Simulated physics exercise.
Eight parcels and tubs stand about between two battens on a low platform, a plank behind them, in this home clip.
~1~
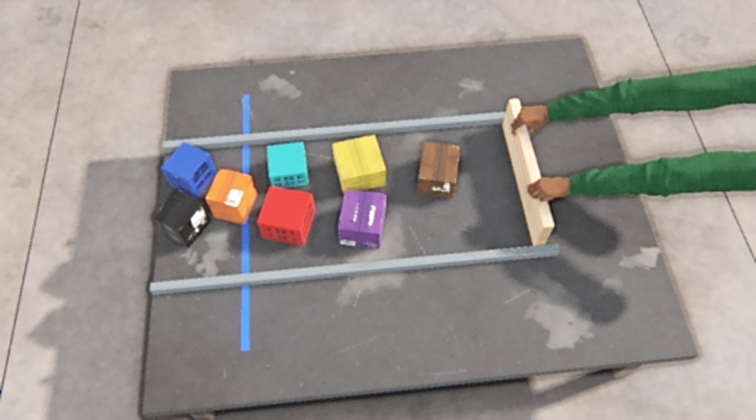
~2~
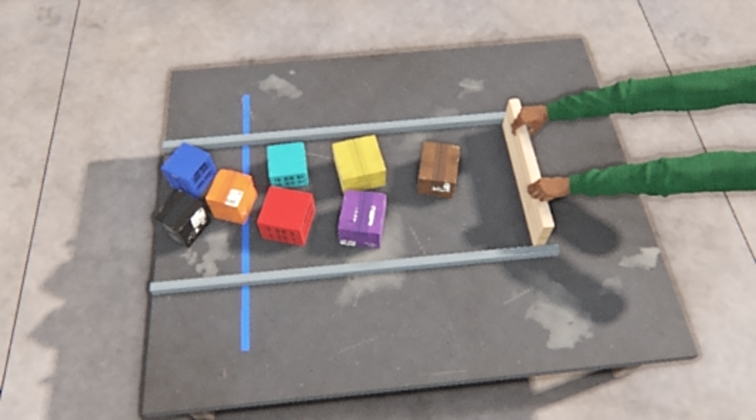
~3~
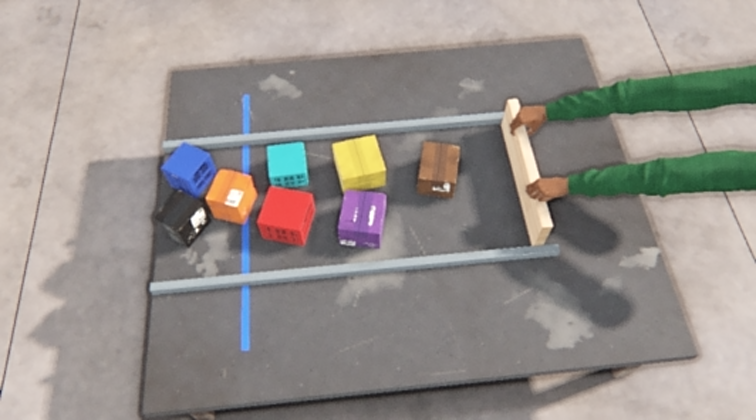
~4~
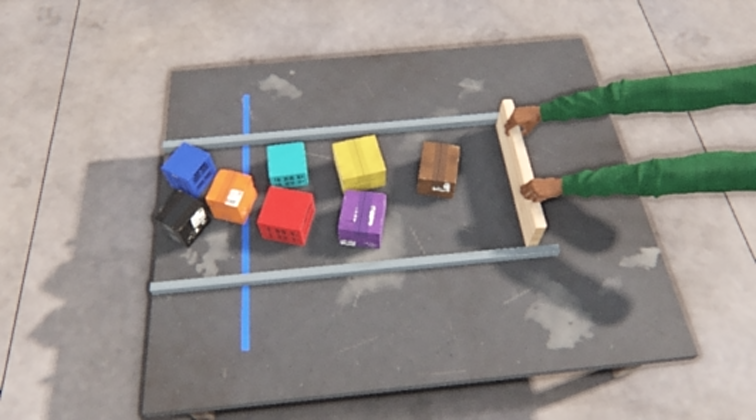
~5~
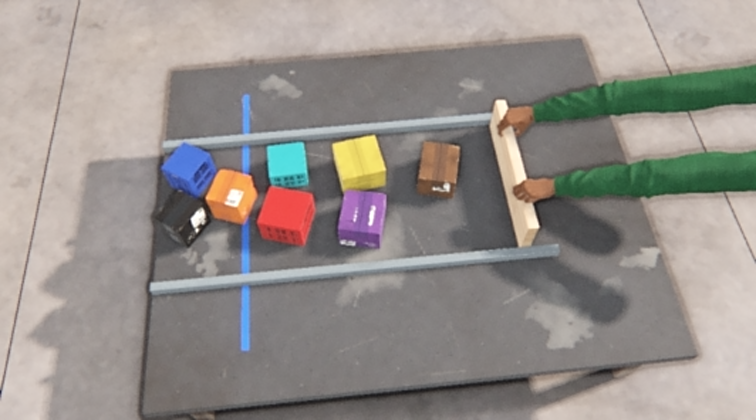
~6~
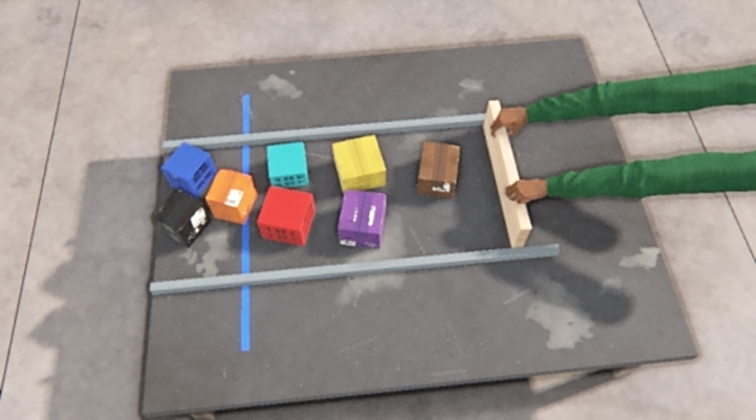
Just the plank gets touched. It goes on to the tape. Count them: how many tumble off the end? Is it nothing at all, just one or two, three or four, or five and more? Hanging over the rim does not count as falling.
In the end, the drop-off count sits at three or a four.
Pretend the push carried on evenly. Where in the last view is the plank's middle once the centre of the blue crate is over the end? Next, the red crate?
First one: Around (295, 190). Other one: Around (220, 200).
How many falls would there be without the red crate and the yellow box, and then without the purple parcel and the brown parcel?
I'd say 0 the first time and 2 the second time.
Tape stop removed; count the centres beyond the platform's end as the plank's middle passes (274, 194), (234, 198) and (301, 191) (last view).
Counts: 1, 4, 0.
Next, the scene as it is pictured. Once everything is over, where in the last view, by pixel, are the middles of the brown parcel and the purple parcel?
Roughly (225, 192), and the other roughly (222, 236).
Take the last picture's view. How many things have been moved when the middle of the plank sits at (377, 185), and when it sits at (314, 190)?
So 4, and at the other place 7.
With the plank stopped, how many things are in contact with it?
Number in contact with it: 2.
Soon after, none off yet; black parcel at rest near (184, 219); blue crate at rest near (190, 170); orange parcel at rest near (232, 197).
In the end, the number that fall off is three or four; gone, turquoise crate, orange parcel, blue crate and black parcel.
